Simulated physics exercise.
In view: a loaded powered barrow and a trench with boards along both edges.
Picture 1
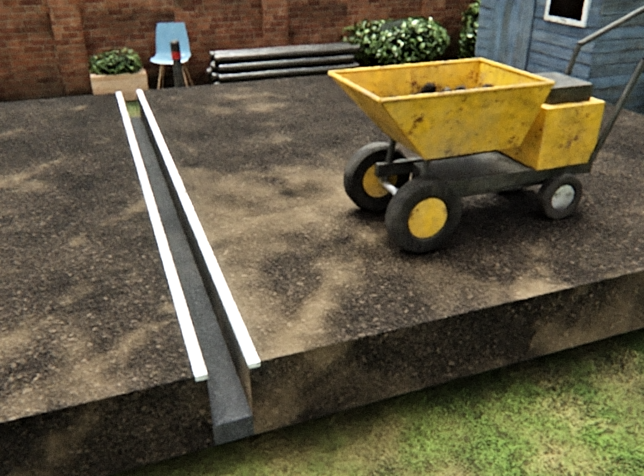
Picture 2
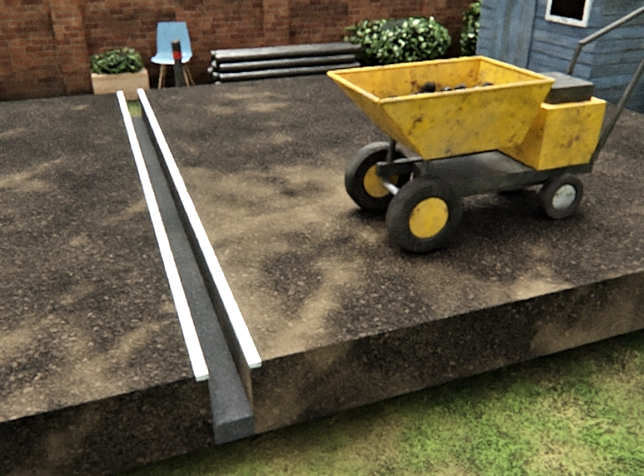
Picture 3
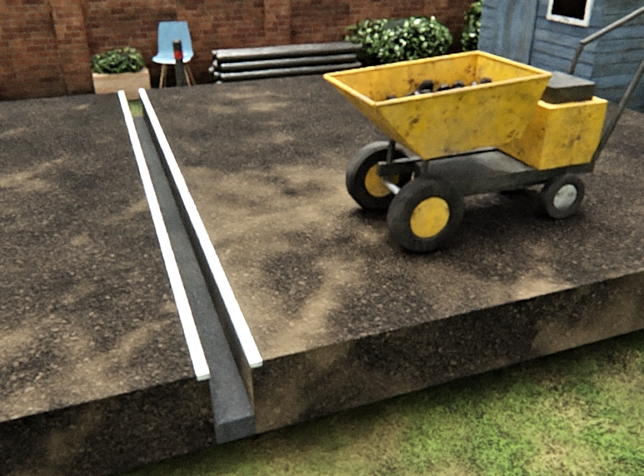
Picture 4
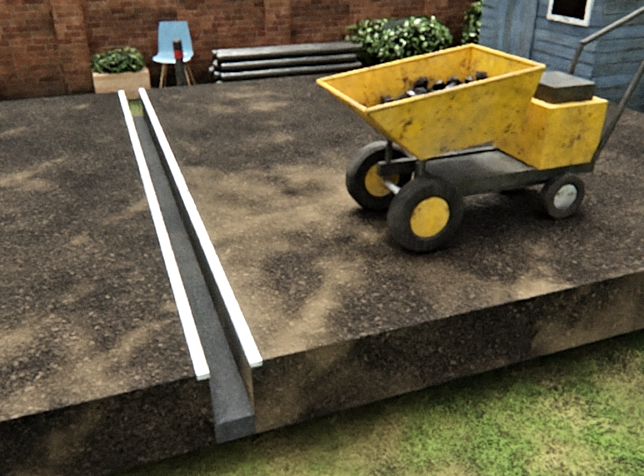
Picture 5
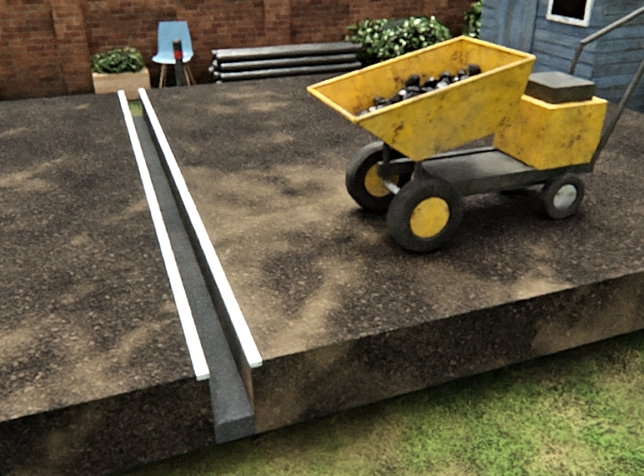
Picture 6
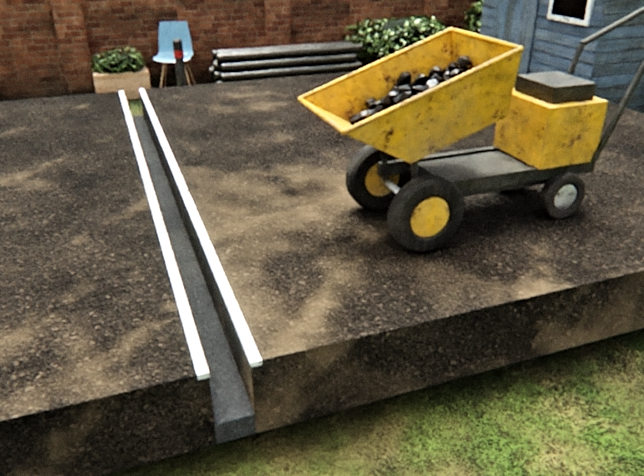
A yellow powered barrow with dark wheels stands at the right of a raised dark earth surface, seen from slightly above in a walled garden. To its left runs a narrow trench edged with white boards, with a blue chair, plants and stacked poles behind. The skip, holding black lumps, tilts gradually down toward the left, its rear rising, while the wheels and camera stay still.
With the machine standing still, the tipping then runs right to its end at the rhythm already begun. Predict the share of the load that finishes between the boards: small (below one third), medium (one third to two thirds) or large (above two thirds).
The share is small, below one third.
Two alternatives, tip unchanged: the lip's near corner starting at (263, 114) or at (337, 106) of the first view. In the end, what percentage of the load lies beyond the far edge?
Roughly 70 and 0 percent respectively.
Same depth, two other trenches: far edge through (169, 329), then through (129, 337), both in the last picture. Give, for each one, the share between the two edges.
In order: 20 per cent, then 20 per cent.
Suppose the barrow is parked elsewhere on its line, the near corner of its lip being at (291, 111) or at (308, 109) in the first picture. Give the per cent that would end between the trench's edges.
Roughly 70 percent the first time, roughly 70 percent the second.
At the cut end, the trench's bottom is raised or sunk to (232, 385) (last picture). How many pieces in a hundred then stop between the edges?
Estimate: Approx. 10 per cent.
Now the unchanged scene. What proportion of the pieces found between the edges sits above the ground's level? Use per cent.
0 per cent or so.
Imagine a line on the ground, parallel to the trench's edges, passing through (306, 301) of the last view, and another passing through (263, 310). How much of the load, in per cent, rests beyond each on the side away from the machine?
Around 70 per cent for the first, around 30 per cent for the second.
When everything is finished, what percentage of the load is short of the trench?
Call it some 55 percent of the pieces.
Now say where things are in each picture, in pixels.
The first picture shows lip of the skip at (381, 101), level; top of the load at (444, 102), lumps of coal; first edge of the trench at (235, 316); far edge at (187, 326), the trench under half as wide as the skip, and about as deep as wide.
The second picture shows lip of the skip at (379, 102), level; top of the load at (444, 101).
The third picture shows lip of the skip at (375, 106), tipped barely; top of the load at (458, 102).
The fourth picture shows lip of the skip at (366, 112), tipped a little; top of the load at (453, 98).
The fifth picture shows lip of the skip at (355, 121), tipped a little; top of the load at (467, 92).
The sixth picture shows lip of the skip at (344, 132), tipped clearly; top of the load at (447, 82); first edge of the trench at (237, 315); far edge at (189, 325).
Soon after the last picture, skip tipped steeply; all in the skip.
A little later, skip tipped right over; most in the skip; a small part short of the trench.
Later still, skip tipped right over; about a quarter in the skip; about two thirds short of the trench; a small part in or heaped over the trench.
By the end, skip tipped right over; about a quarter in the skip; about half short of the trench; about a quarter in or heaped over the trench; none beyond it.
